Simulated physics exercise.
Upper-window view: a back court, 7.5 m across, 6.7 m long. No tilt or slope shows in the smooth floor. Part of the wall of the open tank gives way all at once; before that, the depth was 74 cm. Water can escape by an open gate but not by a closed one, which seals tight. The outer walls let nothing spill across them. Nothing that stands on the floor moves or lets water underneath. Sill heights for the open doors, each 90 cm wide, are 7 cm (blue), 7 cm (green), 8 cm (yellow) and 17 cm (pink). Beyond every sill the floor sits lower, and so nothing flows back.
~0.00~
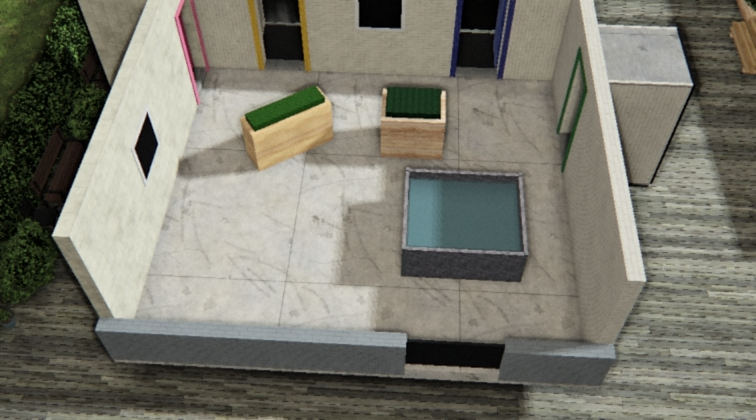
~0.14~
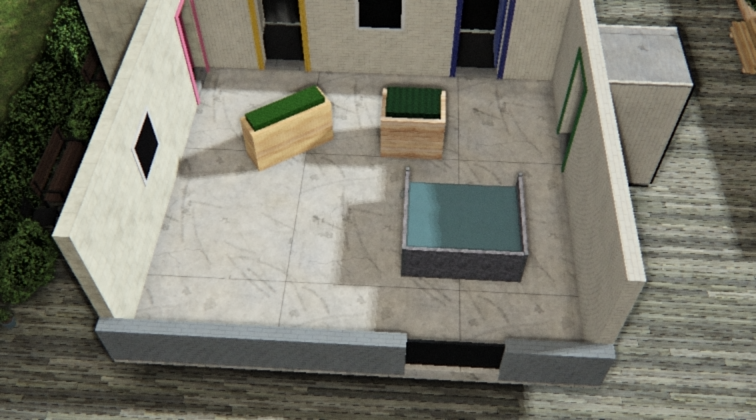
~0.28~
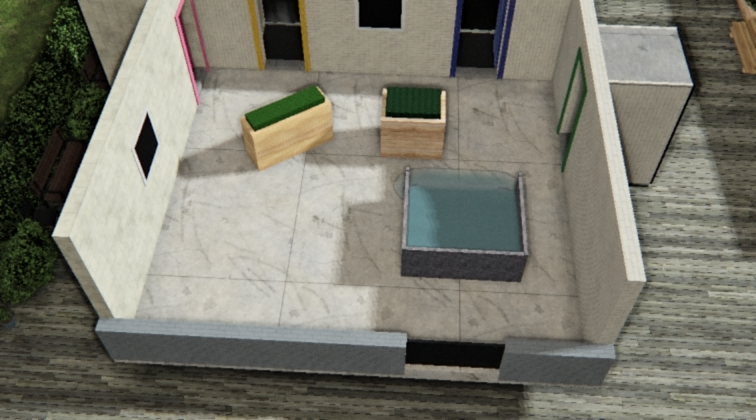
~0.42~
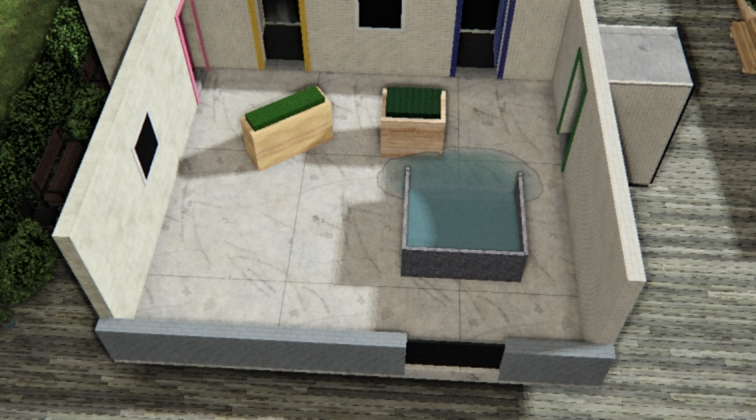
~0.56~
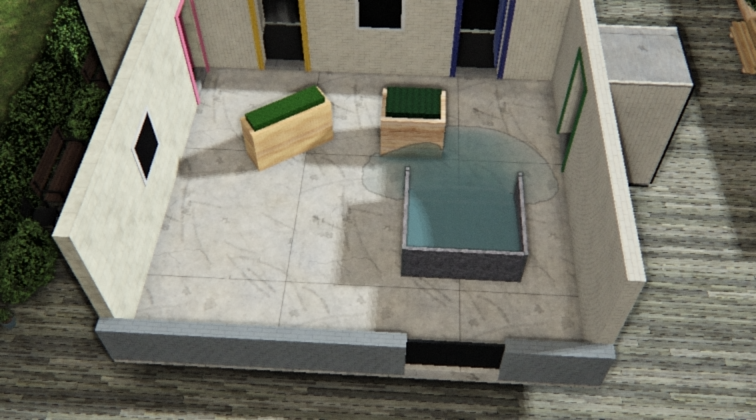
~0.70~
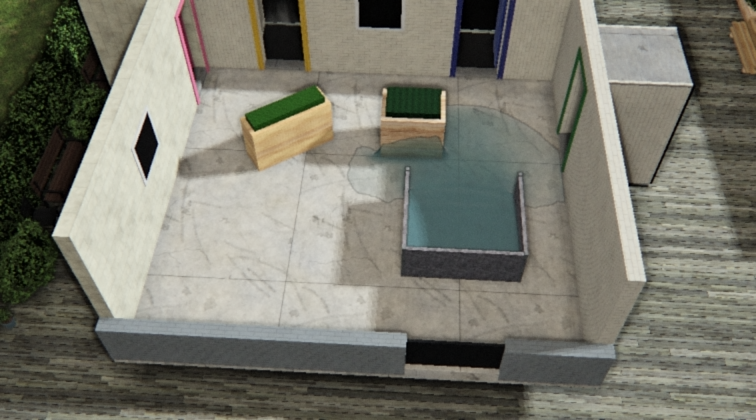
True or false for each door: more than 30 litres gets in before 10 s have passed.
Blue door true, green door true, yellow door false, pink door false.
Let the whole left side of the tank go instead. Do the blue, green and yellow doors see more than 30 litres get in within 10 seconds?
So blue stays lower, green stays lower, yellow stays lower.
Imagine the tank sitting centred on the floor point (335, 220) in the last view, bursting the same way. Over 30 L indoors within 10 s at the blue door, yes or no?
In that case blue comes out short of the limit.
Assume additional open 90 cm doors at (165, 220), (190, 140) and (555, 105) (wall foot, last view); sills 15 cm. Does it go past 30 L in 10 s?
The first one doesn't reach it, the second one doesn't reach it, and the third one exceeds it.
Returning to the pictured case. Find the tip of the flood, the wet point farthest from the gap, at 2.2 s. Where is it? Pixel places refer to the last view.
Near (204, 182).
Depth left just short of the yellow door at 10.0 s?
It averages close to 6.0 centimetres.
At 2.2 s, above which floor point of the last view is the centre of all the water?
The water's centre is around (455, 162).
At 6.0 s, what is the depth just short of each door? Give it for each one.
Readings (cm): Blue = 9; green = 9; yellow = 3; pink = 15.
After 1.4 s water covers 25 % of the floor and is deepest (44 cm) near (430, 164); blue door 16 cm at the sill, 56 L in, green door 13 cm at the sill, 1 L in, yellow door not reached, pink door not reached.
After 2.2 s water covers 35 % of the floor and is deepest (45 cm) near (552, 105); blue door 24 cm at the sill, 200 L in, green door 11 cm at the sill, 15 L in, yellow door not reached, pink door not reached.
After 3.5 s water covers 55 % of the floor and is deepest (21 cm) near (457, 77); blue door 19 cm at the sill, 347 L in, green door 15 cm at the sill, 39 L in, yellow door 4 cm at the sill, 0 L in, pink door not reached.
After 6.0 s water covers 75 % of the floor and is deepest (16 cm) near (209, 68); blue door 9 cm at the sill, 395 L in, green door 9 cm at the sill, 82 L in, yellow door 3 cm at the sill, 0 L in, pink door 15 cm at the sill, 0 L in.
After 10.0 s water covers 95 % of the floor and is deepest (8 cm) near (268, 143); blue door 5 cm at the sill, 397 L in, green door 5 cm at the sill, 84 L in, yellow door 6 cm at the sill, 0 L in, pink door 7 cm at the sill, 0 L in.
